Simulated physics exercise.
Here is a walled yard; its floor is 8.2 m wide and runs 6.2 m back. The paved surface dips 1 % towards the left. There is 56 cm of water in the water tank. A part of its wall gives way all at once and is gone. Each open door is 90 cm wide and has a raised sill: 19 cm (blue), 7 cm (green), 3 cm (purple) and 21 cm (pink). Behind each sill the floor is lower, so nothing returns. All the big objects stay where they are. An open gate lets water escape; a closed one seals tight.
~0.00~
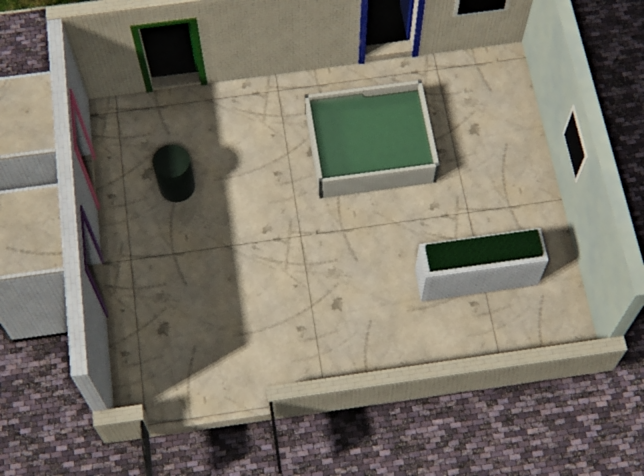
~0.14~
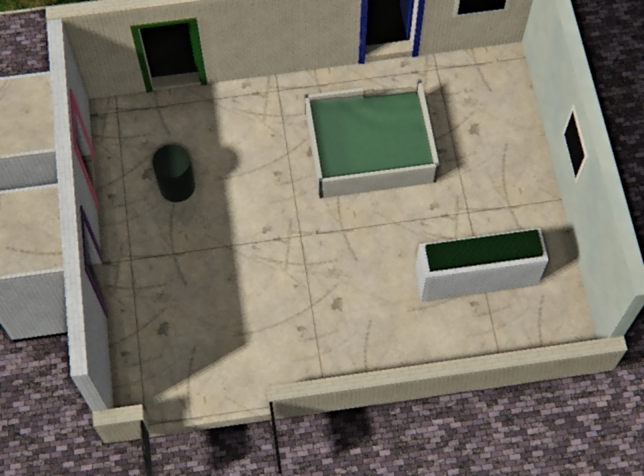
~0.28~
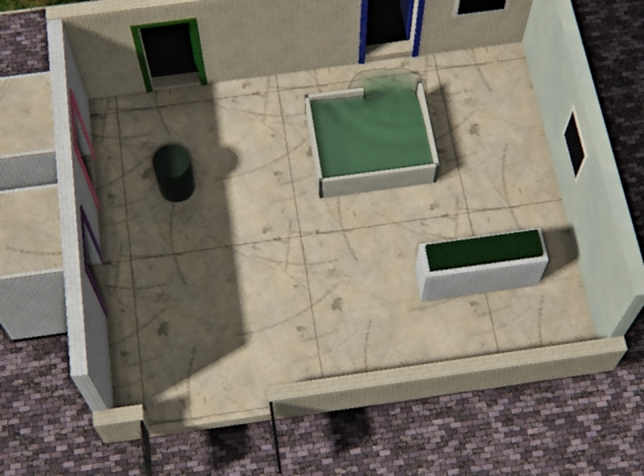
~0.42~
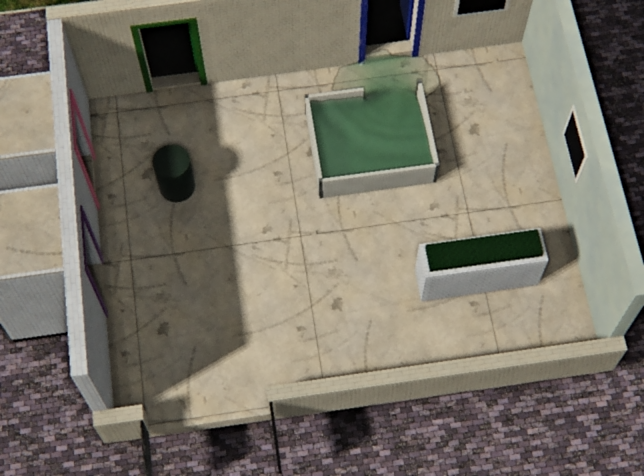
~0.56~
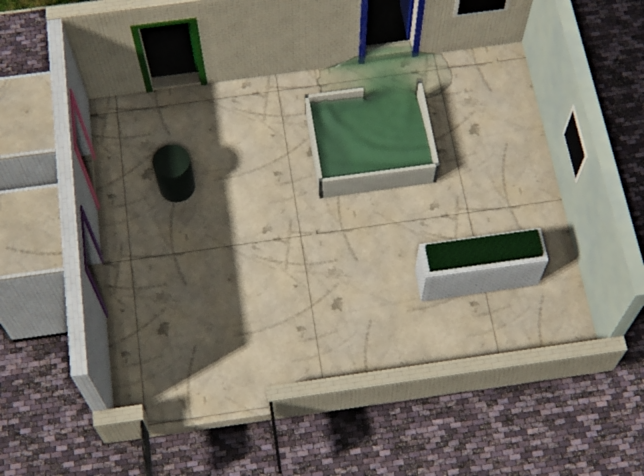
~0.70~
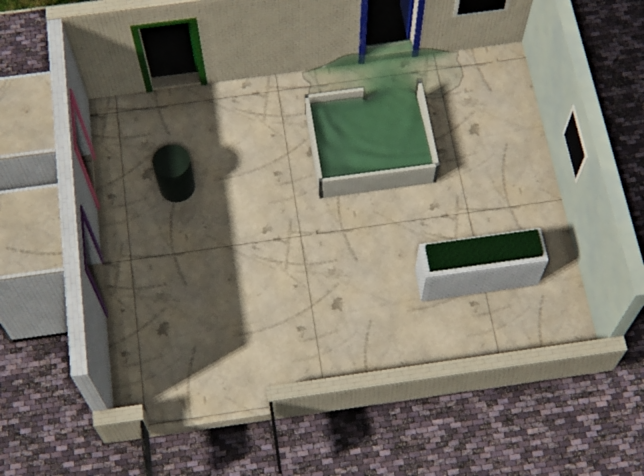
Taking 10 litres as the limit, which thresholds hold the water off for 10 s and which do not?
Within that time: At the blue door it passes the limit; at the green door it stays under the limit; at the purple door it does not reach the limit; at the pink door it stays under the limit.
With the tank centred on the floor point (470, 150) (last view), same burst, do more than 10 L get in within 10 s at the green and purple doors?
Against that limit: Green under, purple over.
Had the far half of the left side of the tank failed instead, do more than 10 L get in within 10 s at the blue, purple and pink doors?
Against that limit: Blue below, purple above, pink not over.
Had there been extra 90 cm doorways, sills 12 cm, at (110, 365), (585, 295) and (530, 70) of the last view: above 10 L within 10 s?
In that order: Under, not over, past it.
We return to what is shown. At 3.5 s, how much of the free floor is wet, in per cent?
About 35 per cent.
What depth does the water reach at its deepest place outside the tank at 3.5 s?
Up to some 24 cm.
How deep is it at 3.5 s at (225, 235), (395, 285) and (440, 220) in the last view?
In that order: 0, 0 and 0 cm.
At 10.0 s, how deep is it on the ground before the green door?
About 3.5 cm.
After 1.4 s water covers 10 % of the floor and is deepest (39 cm) near (387, 65); blue door 40 cm at the sill, 80 L in, green door not reached, purple door not reached, pink door not reached.
After 2.2 s water covers 20 % of the floor and is deepest (32 cm) near (377, 66); blue door 32 cm at the sill, 166 L in, green door 3 cm at the sill, 0 L in, purple door not reached, pink door not reached.
After 3.5 s water covers 35 % of the floor and is deepest (24 cm) near (377, 66); blue door 23 cm at the sill, 213 L in, green door 2 cm at the sill, 0 L in, purple door not reached, pink door 3 cm at the sill, 0 L in.
After 6.0 s water covers 50 % of the floor and is deepest (15 cm) near (377, 66); blue door 15 cm at the sill, 221 L in, green door 3 cm at the sill, 0 L in, purple door 2 cm at the sill, 0 L in, pink door 8 cm at the sill, 0 L in.
After 10.0 s water covers 85 % of the floor and is deepest (8 cm) near (369, 75); blue door 7 cm at the sill, 221 L in, green door 3 cm at the sill, 0 L in, purple door 3 cm at the sill, 0 L in, pink door 6 cm at the sill, 0 L in.
